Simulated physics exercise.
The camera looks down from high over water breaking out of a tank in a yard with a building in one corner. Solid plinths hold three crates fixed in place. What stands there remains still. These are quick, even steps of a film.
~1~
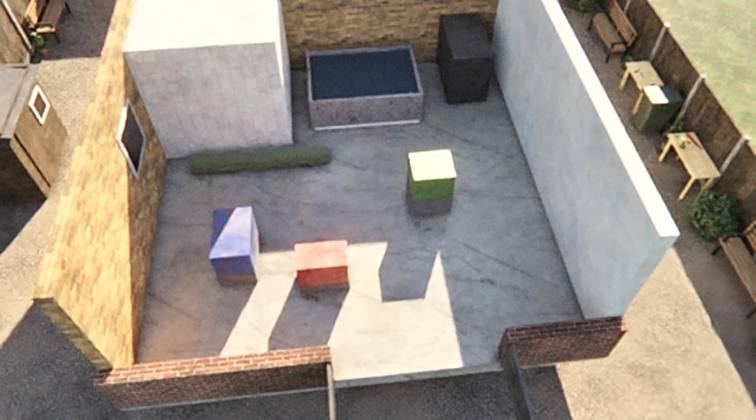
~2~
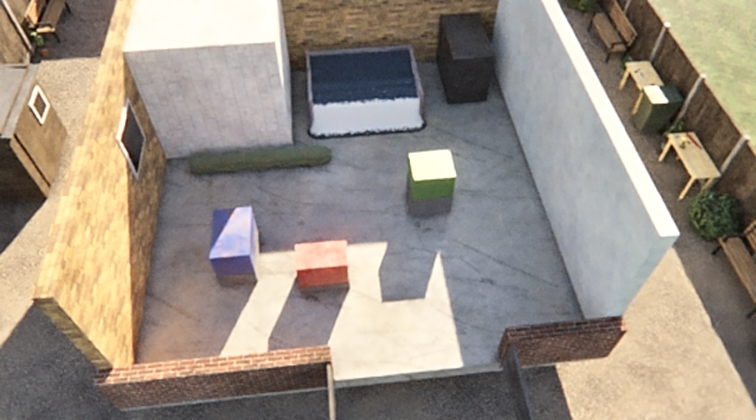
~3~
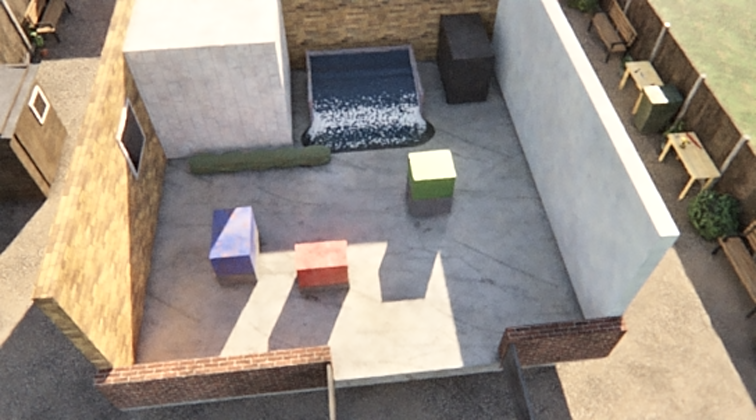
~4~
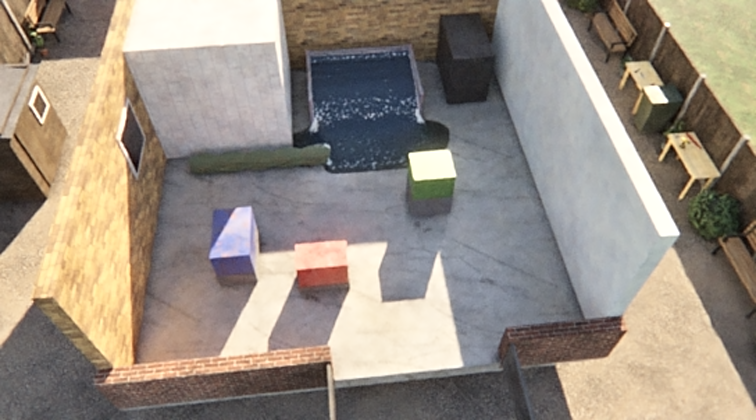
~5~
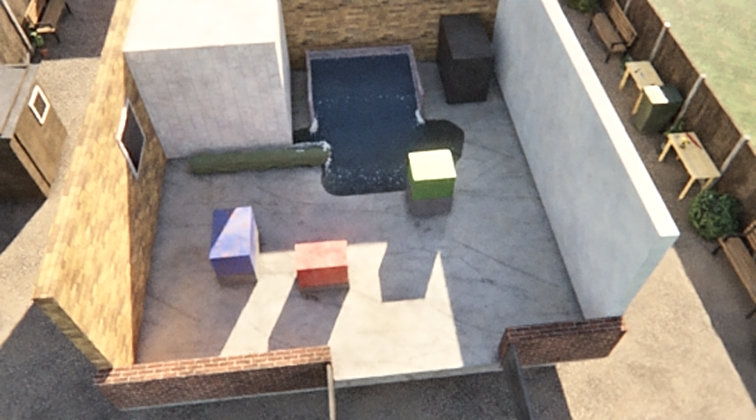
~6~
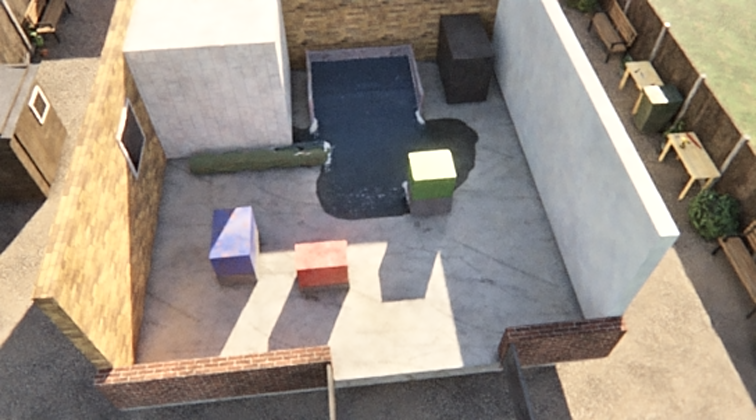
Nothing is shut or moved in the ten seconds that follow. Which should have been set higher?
Result: The blue crate is never reached; the red crate is reached; the green crate is never reached.
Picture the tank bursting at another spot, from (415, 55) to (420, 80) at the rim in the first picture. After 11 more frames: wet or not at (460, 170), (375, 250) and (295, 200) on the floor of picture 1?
The first point is swamped, the second unwetted, the third unwetted.
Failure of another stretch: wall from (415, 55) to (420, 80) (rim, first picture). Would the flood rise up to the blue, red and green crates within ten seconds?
The blue crate is not overtopped, the red crate is not overtopped, and the green crate is not overtopped.
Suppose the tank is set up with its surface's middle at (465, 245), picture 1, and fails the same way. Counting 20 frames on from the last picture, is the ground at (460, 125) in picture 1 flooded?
Answer: Under water.
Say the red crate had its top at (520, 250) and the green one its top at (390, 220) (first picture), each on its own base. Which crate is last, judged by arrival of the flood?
One in blue.
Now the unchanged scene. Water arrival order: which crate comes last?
Pick: The blue crate.
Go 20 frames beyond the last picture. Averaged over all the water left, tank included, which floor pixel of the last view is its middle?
At roughly (375, 188).
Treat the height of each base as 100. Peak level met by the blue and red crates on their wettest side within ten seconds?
About 60 percent and about 130 percent.
A moment on, water covers 35 % of the floor; the blue crate not reached, the red crate water round its plinth, the green crate water round its plinth.
Next, water covers 50 % of the floor; the blue crate water round its plinth, the red crate water round its plinth, the green crate water round its plinth.
Then, water covers 75 % of the floor; the blue crate water round its plinth, the red crate water round its plinth, the green crate water round its plinth.
Later, water covers 90 % of the floor; the blue crate water round its plinth, the red crate water round its plinth, the green crate water round its plinth.
In the end, water covers 95 % of the floor; the blue crate stayed above the water, the red crate was topped, the green crate stayed above the water.
